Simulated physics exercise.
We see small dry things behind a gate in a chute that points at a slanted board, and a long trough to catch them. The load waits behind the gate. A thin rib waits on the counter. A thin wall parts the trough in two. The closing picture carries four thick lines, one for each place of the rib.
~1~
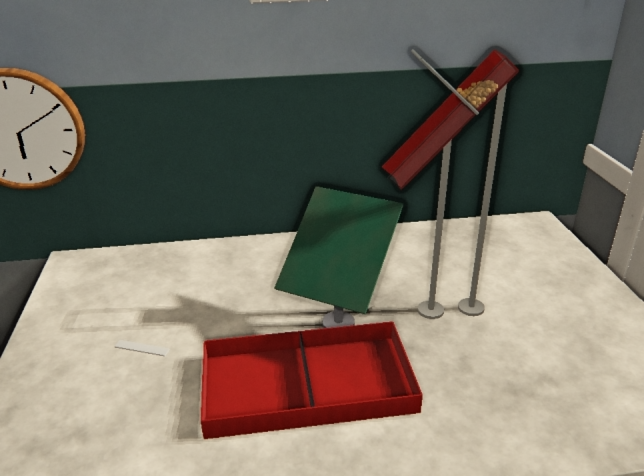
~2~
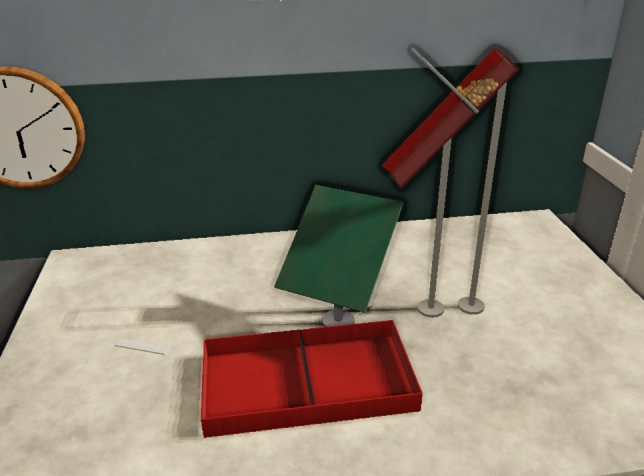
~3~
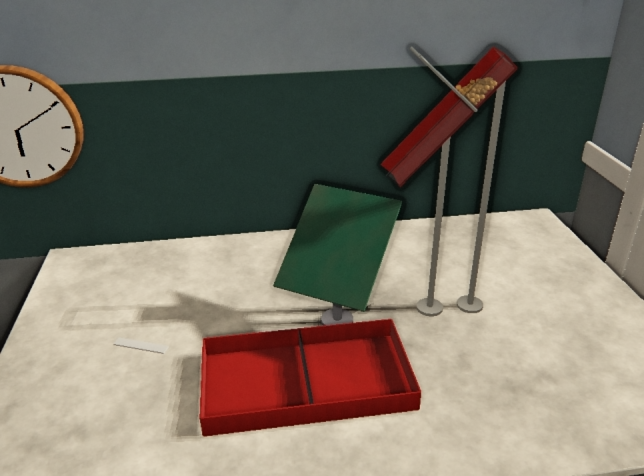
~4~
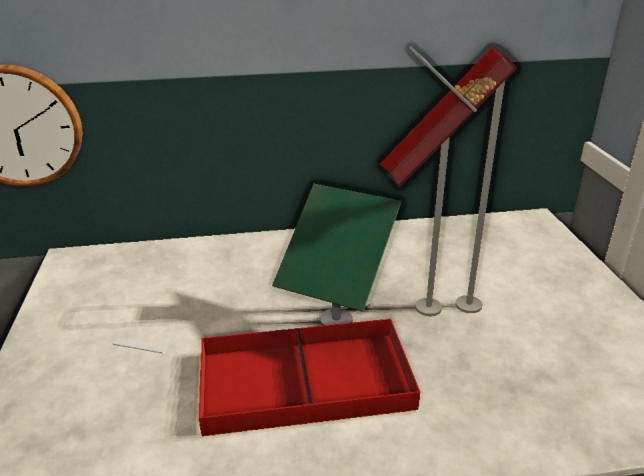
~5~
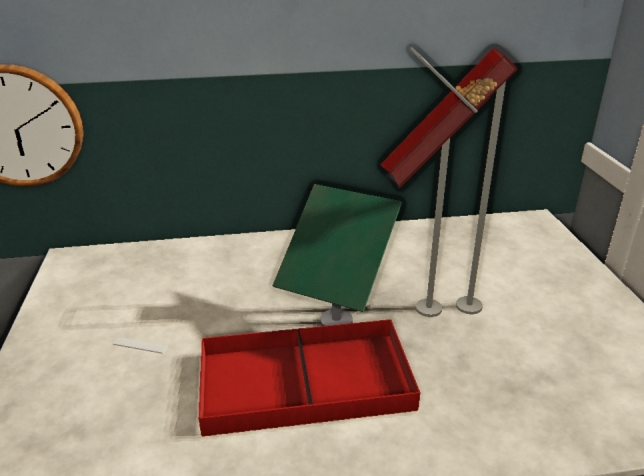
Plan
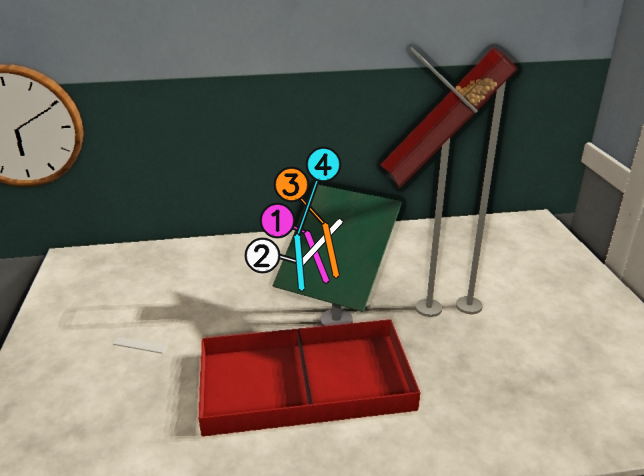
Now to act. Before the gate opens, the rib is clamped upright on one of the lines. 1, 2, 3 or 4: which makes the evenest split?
The best line is 4.
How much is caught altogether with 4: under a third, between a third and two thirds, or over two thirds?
It is over two thirds.
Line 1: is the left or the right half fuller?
Right.
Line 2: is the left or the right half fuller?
The left half.
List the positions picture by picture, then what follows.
The first frame shows load behind the gate at (477, 93), dried chickpeas; lip of the chute at (398, 183), sloping steeply.
The second frame shows middle of the board at (339, 244), tilted fairly steeply; middle of its low edge at (318, 299); of its high edge at (358, 193).
The third frame shows front corners of the trough at (200, 418) and (421, 392); front end of its middle wall at (313, 405).
The fourth frame shows middle of the load at (475, 90); lip at (396, 181).
The fifth frame shows middle of the load at (476, 91); lip at (396, 181).
On the marked copy, line 1 from (307, 233) to (326, 280); line 2 from (339, 221) to (301, 262); line 3 from (325, 225) to (336, 275); line 4 from (297, 236) to (301, 287).
If 1 is chosen, of what is caught, a small part in the left half, nearly all in the right.
If 2 is chosen, of what is caught, nearly all in the left half, a small part in the right.
If 3 is chosen, of what is caught, a small part in the left half, nearly all in the right.
If 4 is chosen, of what is caught, about half in the left half, about half in the right.
